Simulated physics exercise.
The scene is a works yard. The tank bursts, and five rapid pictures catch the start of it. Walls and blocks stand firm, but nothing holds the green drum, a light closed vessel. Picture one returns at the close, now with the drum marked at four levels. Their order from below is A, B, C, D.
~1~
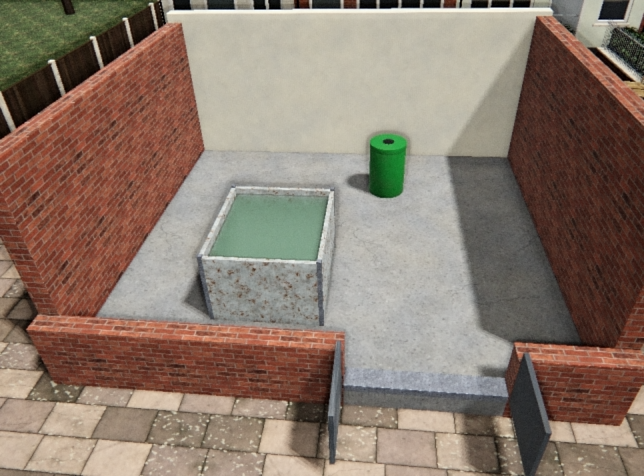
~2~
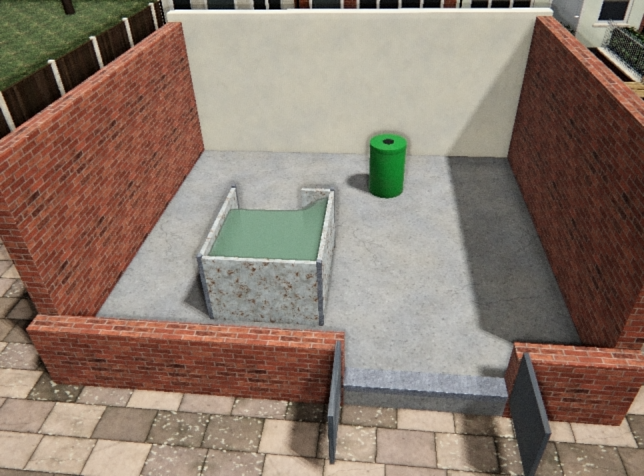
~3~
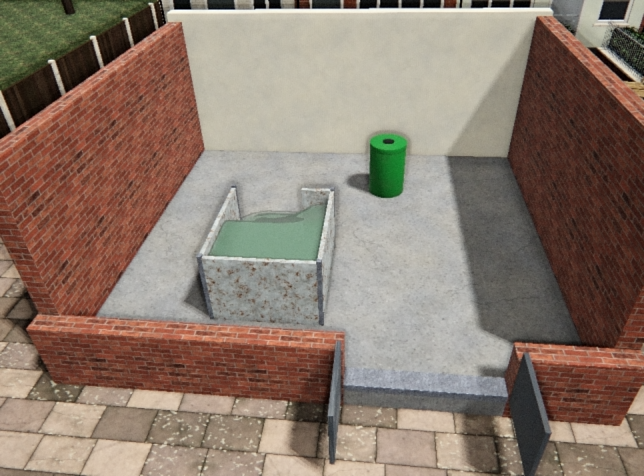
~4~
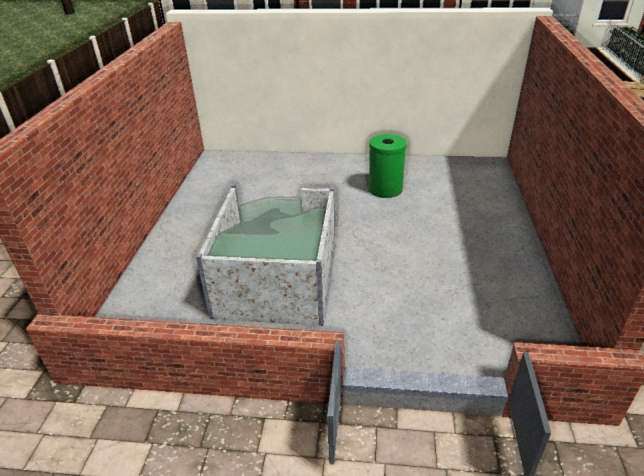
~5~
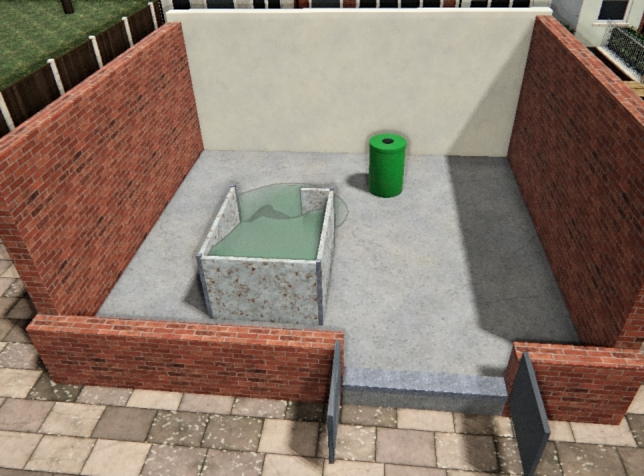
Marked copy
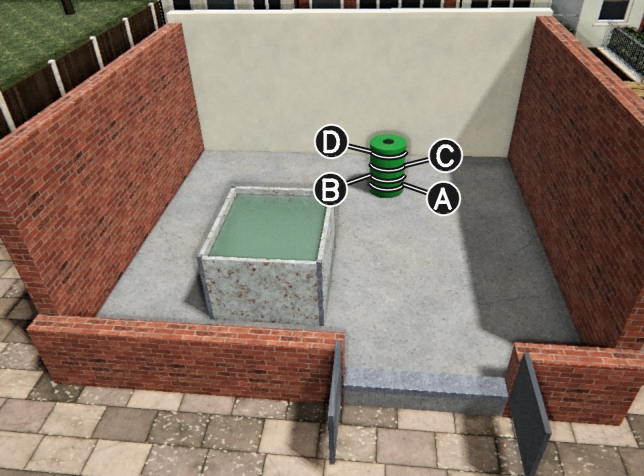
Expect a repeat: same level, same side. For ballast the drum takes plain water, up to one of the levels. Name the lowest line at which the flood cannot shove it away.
Go for A.
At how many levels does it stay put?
All of them.
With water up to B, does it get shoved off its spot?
No.
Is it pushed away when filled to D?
No, not at all.
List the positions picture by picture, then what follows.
The first picture shows lid of the green drum at (388, 142); tank full, its middle at (272, 226); open gate at (428, 341).
In the second picture, water covers 2 % of the ground, mostly out of sight from here.
In the third picture, water covers 4 % of the ground, mostly out of sight from here.
In the fourth picture, water covers 6 % of the ground, mostly out of sight from here.
The fifth picture shows lid of the green drum at (388, 141); 10 % of the ground under water, its edge towards the drum at (316, 188).
In white, A at (386, 190); B at (387, 181); C at (387, 170); D at (388, 157); from the bottom up A, B, C, D.
With A, it does not move.
With B, it does not move.
With C, it does not move.
With D, it does not move.
